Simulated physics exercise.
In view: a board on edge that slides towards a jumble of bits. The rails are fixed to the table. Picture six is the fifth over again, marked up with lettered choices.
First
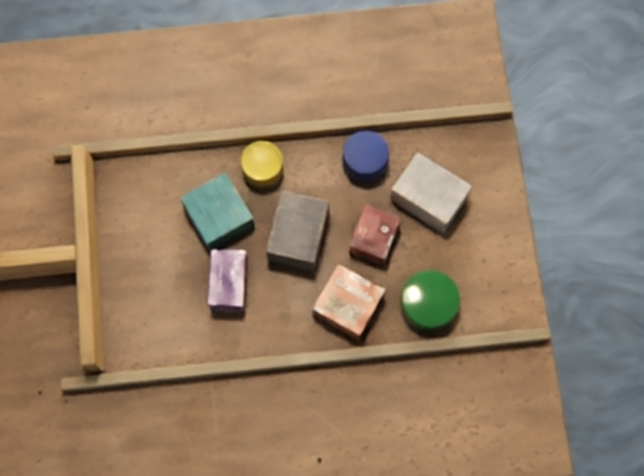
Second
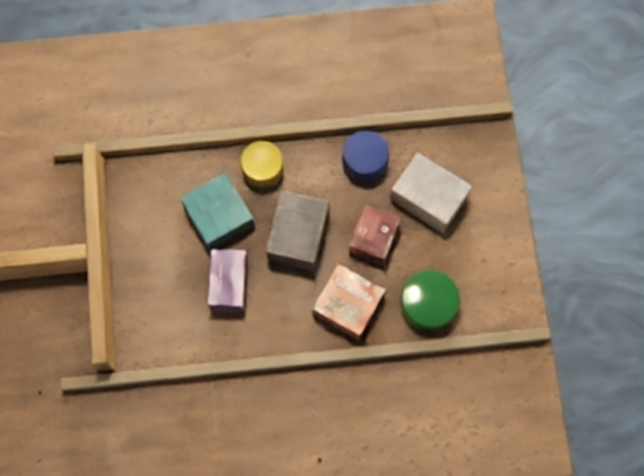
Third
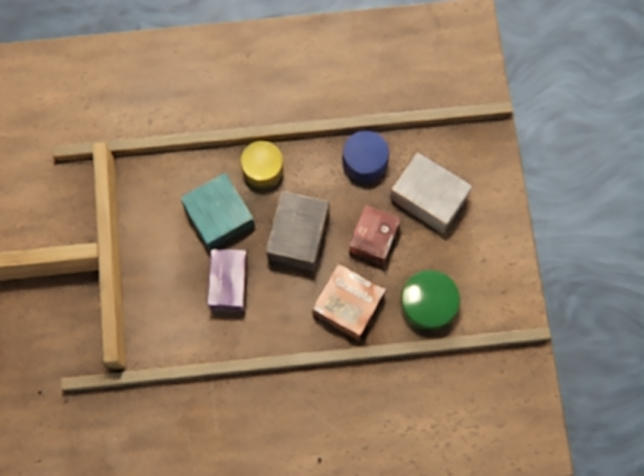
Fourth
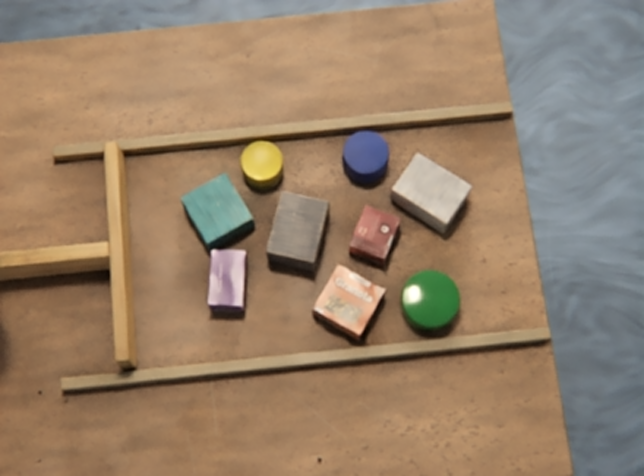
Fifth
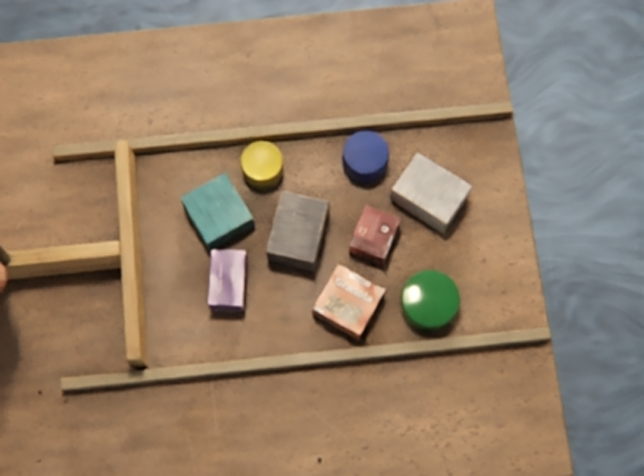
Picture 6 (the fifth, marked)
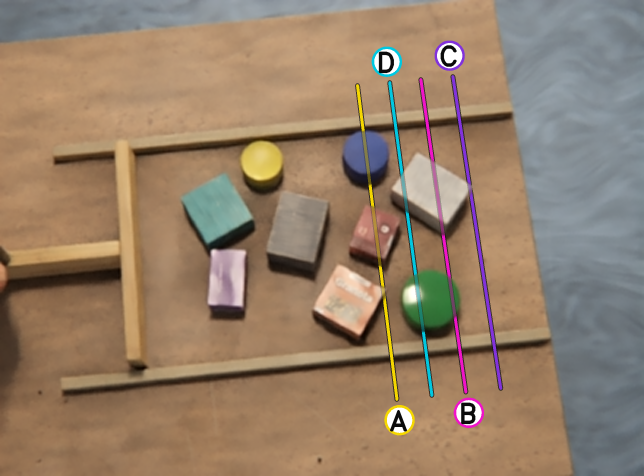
Hand at the left edge sliding a wooden board slowly right between two rails towards scattered coloured blocks and discs, which stay still.
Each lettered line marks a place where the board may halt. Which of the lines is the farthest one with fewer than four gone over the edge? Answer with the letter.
At B, and not beyond.
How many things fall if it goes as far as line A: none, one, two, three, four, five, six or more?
The count is none.
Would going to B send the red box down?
Yes.
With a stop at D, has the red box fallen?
No.
On the marked copy, A at (376, 236); B at (442, 229); C at (476, 226); D at (410, 232).
With B. Early on, board (241, 235); grey block (329, 227); purple packet (271, 277).
Further on, board (355, 224); green pot (487, 305); red box (477, 248).
At the end, board (441, 215); red box over the edge; white block over the edge; three fallen.
As for the rest, A is within the limit but short; C drops six; D is within the limit but short.
